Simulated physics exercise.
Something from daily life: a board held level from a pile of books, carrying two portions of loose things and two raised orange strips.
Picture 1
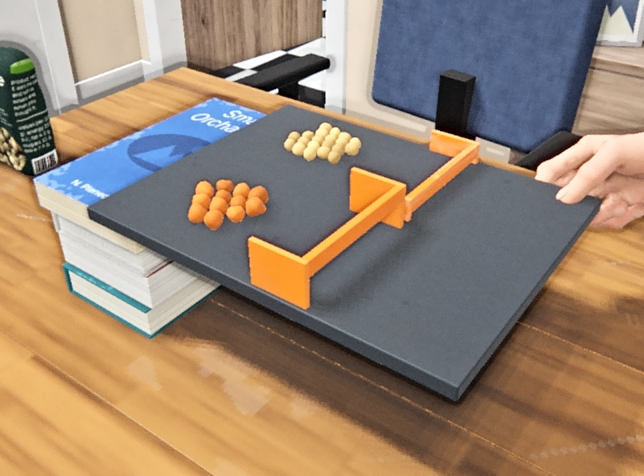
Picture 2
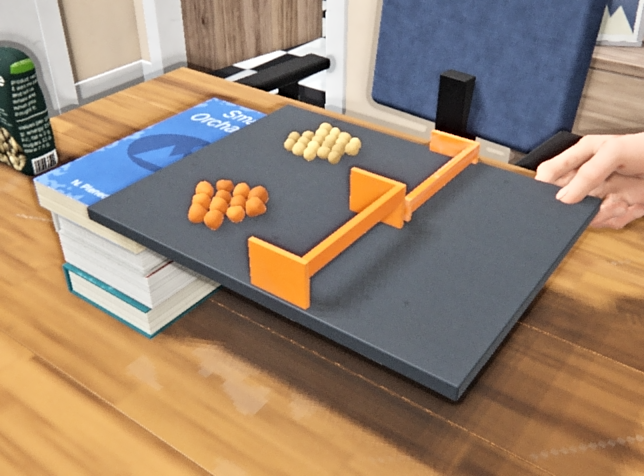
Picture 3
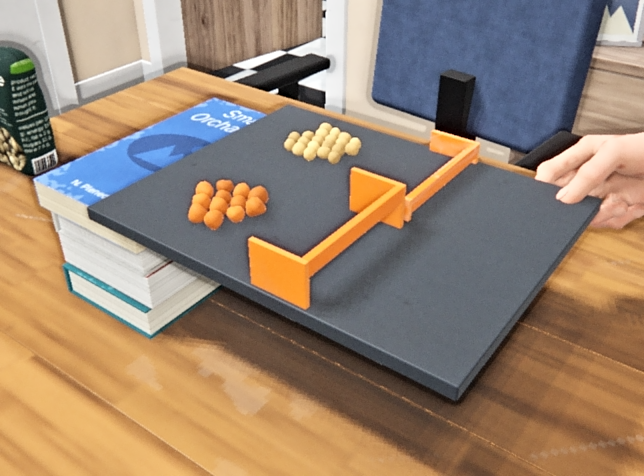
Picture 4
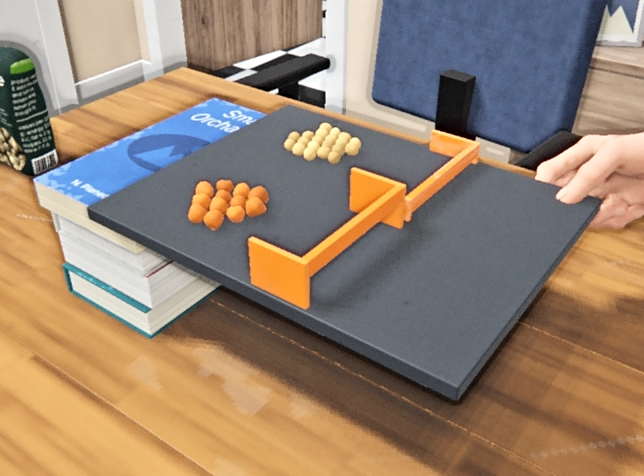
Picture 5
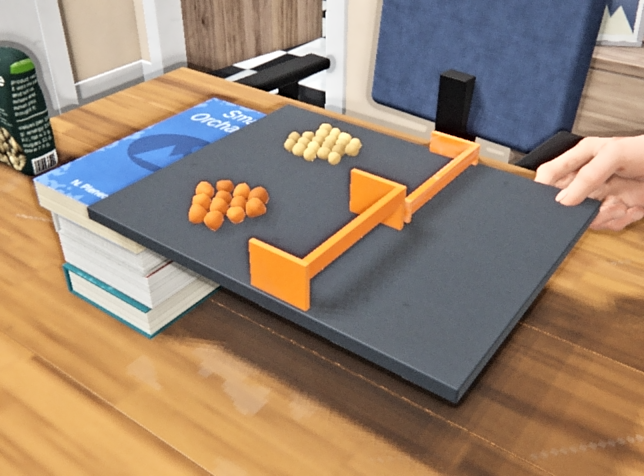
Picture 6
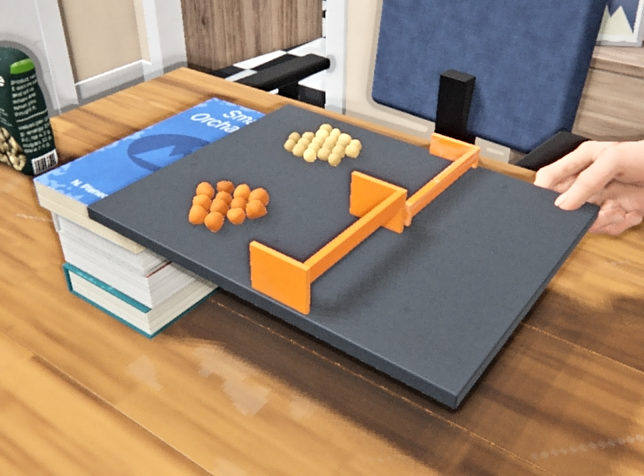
At the start, a hand at the right holds a dark board level, its other end resting on stacked books, with small orange and pale yellow pieces near two raised orange strips. For most of the clip nothing visibly moves. Then the held end lowers very slightly, while both groups stay still.
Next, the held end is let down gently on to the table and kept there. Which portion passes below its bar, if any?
I'd say the nearer portion makes it past. Farther portion, meanwhile: It is barred.
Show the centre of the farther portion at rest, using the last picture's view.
Its middle ends up near (408, 241).
Then, 0.71 s later than the last frame, board sloping at 14°; nearer portion where it was; farther portion where it was.
Then, 1.34 s later than the last frame, board sloping at 25°; nearer portion every one past its gate; farther portion has reached its gate.
Then, 1.88 s later than the last frame, board resting at 26°; nearer portion every one past its gate; farther portion has reached its gate.
When it is over, board resting at 26°; nearer portion every one past its gate; farther portion gathered behind its gate.
